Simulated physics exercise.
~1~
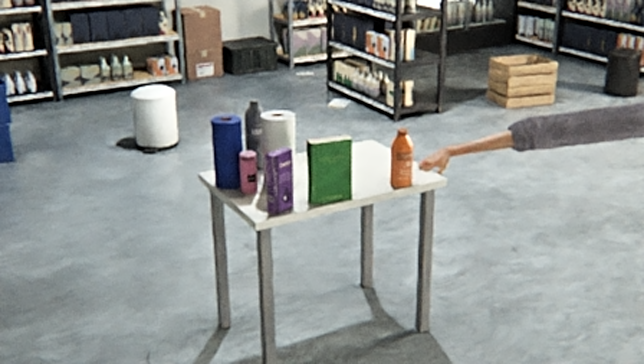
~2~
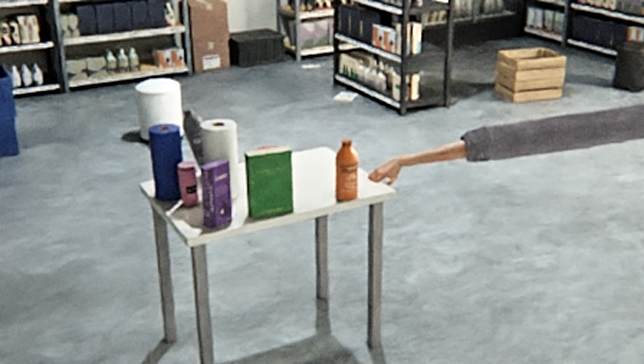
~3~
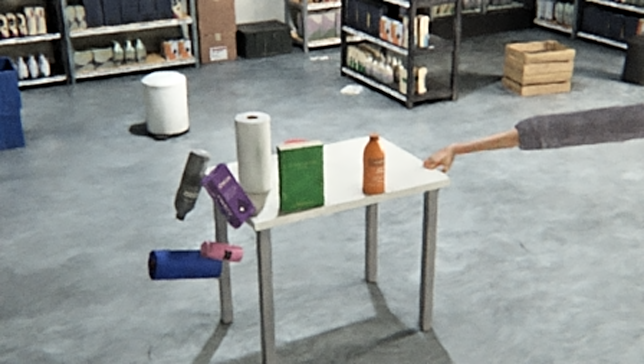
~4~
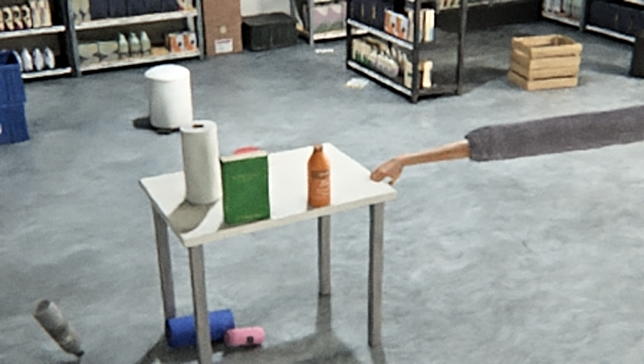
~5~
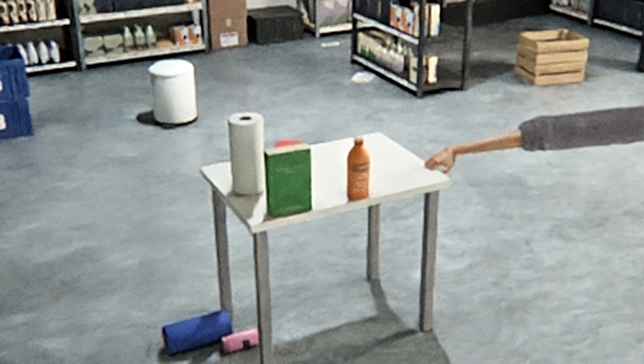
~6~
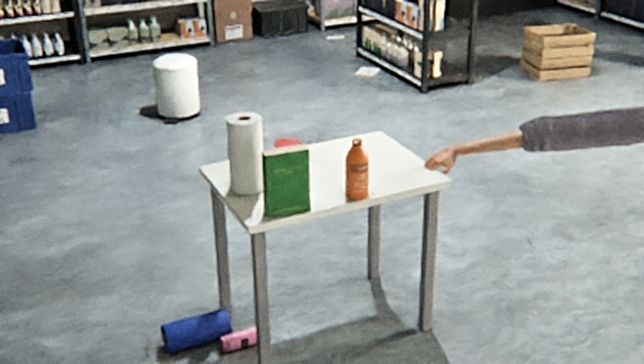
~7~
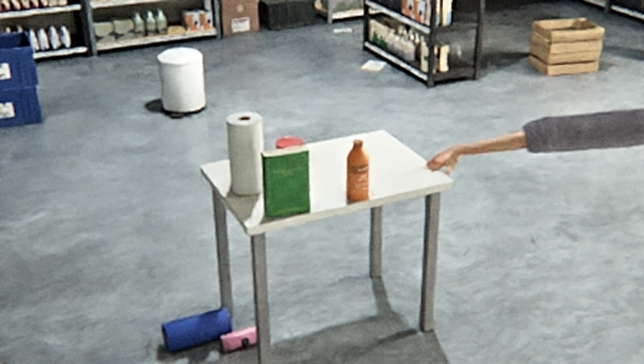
In a storeroom with stocked shelves along the back, a hand reaches in from the right and grips the edge of a white table crowded with bottles, rolls, a purple packet and a green book. The arm pushes the table left, and the things on top still stand, though the grey bottle leans. It pulls the table back right, and the blue roll, pink jar, grey bottle and purple packet tumble off the left side. Another move left and back again follows. The table then stays still, with the white roll, green book and orange bottle upright on top, a low red tub behind them, and the blue roll and pink jar lying on the floor.
